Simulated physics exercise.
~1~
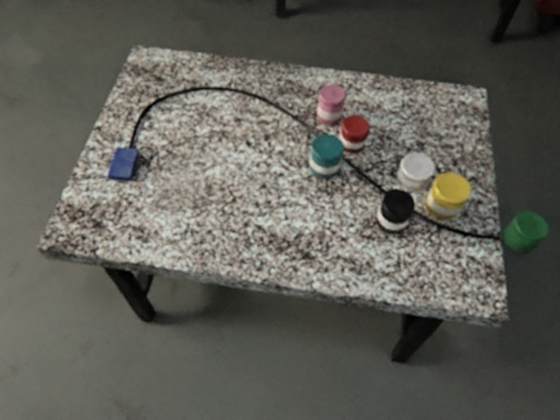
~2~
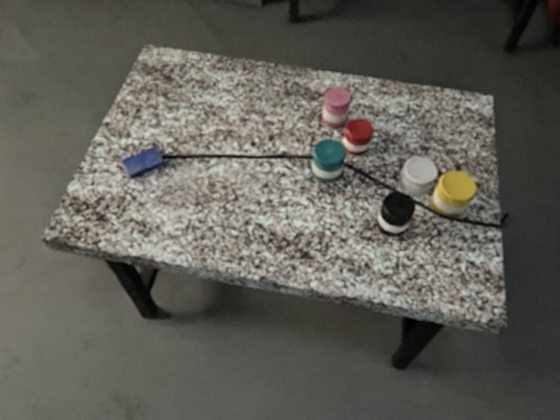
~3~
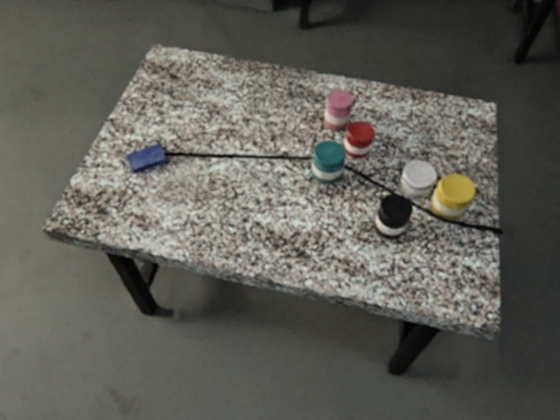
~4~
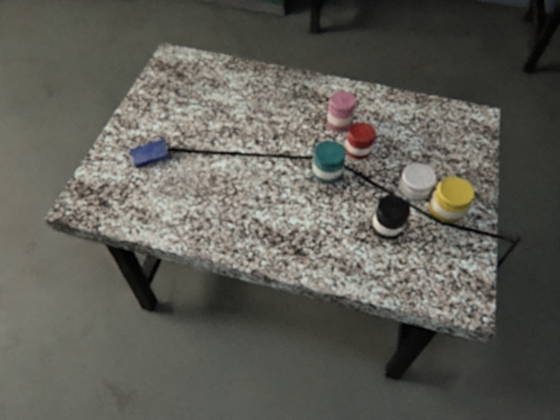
A speckled, stone-patterned table stands on a plain grey floor, seen from above at an angle, with the view drifting slightly sideways. A blue object sits at the left, joined by a black cable that curves across the top to a green object at the right edge. Pink, red, teal, white, yellow and black containers with pale lower parts stand around the cable. The green object drops off the right side, pulling the cable nearly straight and drawing the blue object a little rightward. At the end, the blue object and all six containers remain on the table, the cable reaching the right edge.
